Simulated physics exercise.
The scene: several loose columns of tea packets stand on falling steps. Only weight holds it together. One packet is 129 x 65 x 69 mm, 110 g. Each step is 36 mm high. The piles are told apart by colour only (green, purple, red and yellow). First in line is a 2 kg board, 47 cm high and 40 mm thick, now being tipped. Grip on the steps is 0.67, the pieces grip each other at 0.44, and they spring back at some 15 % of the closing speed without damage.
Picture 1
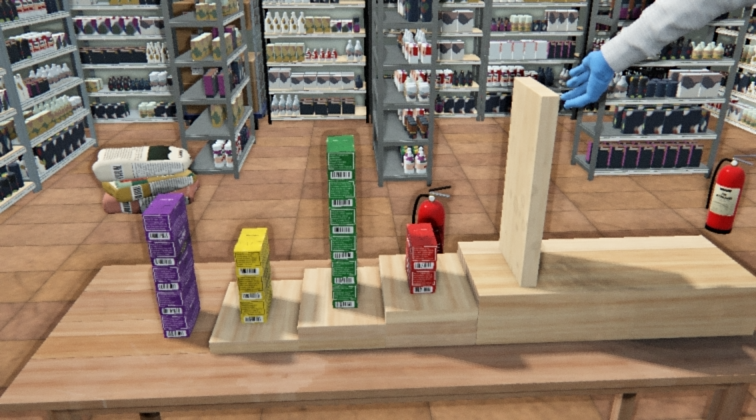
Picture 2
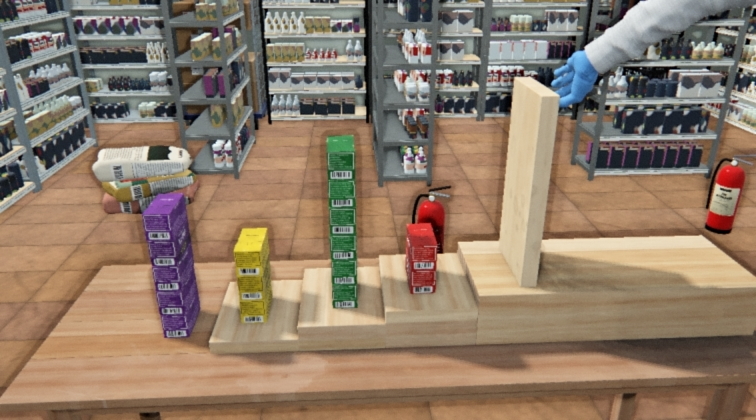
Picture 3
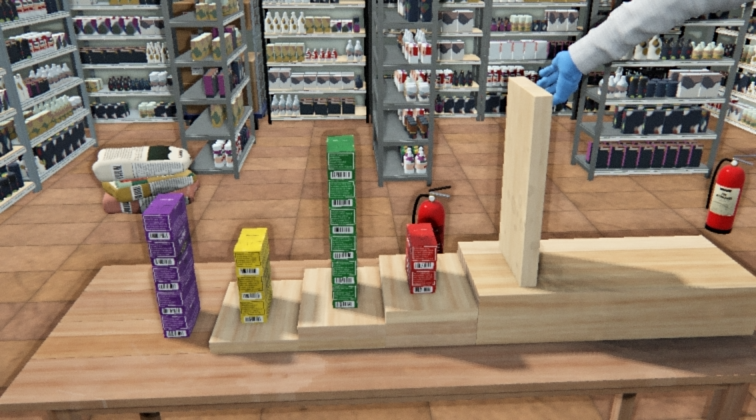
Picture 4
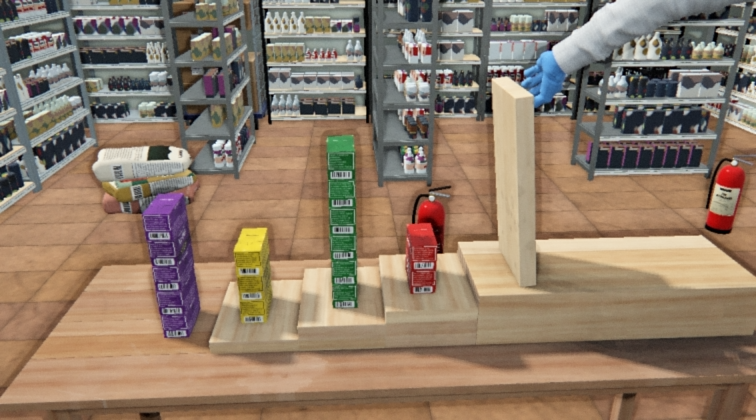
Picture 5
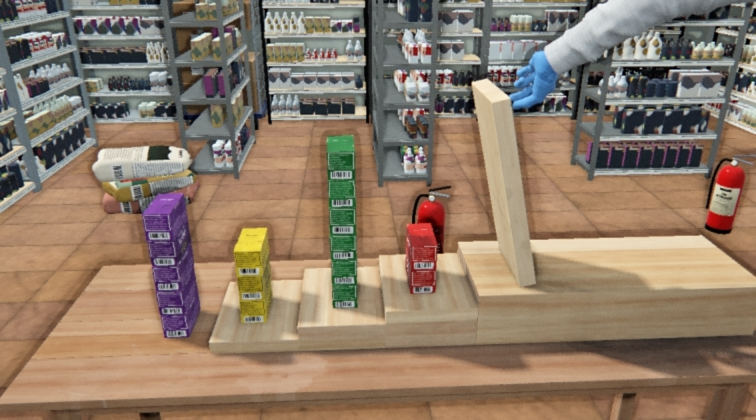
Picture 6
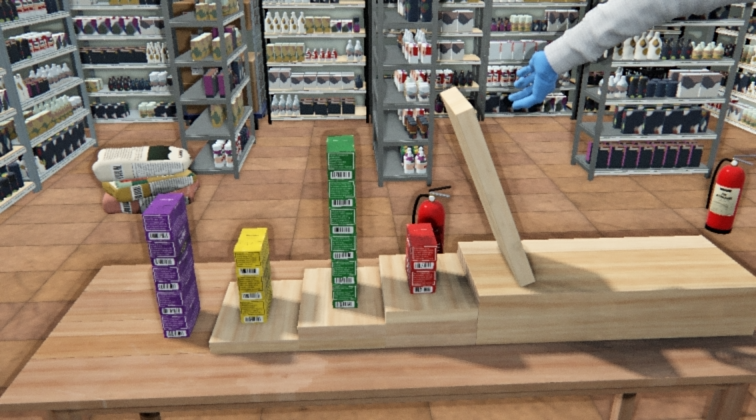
In the video, a blue-gloved hand moves in from the right and pushes an upright wooden board, which tilts left toward stacks of red, green, yellow and purple packets on wooden steps; the stacks stay still.
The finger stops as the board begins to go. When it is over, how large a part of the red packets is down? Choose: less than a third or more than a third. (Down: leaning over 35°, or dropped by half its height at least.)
It comes to under a third.
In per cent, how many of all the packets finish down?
Near 90 per cent.
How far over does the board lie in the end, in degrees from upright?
About 65°.
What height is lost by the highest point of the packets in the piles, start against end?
Some 24 cm lower.
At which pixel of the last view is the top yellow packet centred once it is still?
Near (177, 357).
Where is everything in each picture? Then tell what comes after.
In the first frame (pixels give the middle of a visible side), finger (573, 100) 58 mm short, board 0° from upright; top red packet (424, 258); top yellow packet (248, 264); none of the others has stirred.
Finger 23 mm short, board 0° from upright; top red packet (424, 258), in the second frame.
Finger 12 mm in, board 2° from upright; top red packet (424, 258), in the third frame.
Finger 46 mm in, board 7° from upright; top red packet (424, 258); none of the others has stirred, in the fourth frame.
Finger (521, 101) 6 cm in, stopped, board 13° from upright; top red packet (424, 258); none of the others has stirred, in the fifth frame.
Finger (521, 101) 6 cm in, stopped, board 23° from upright; top red packet (424, 258); top green packet (341, 166); none of the others has stirred, in the sixth frame.
Then, 0.64 s past the last view, board 66° from upright; none of the 2 red packets down (6 of 16 in all colours); top red packet 19 mm from its place; top green packet 11° from how it stood, 10 cm lower.
Then, 1.30 s past the last view, board 66° from upright; none of the 2 red packets down (14 of 16 in all colours); top red packet 19 mm from its place; top purple packet upside down.
In the end, board 66° from upright; none of the 2 red packets down (14 of 16 in all colours); top red packet 20 mm from its place; top yellow packet upside down. That is 0 per cent. From the last view, middles, top red packet near (413, 245), top yellow packet near (177, 357).
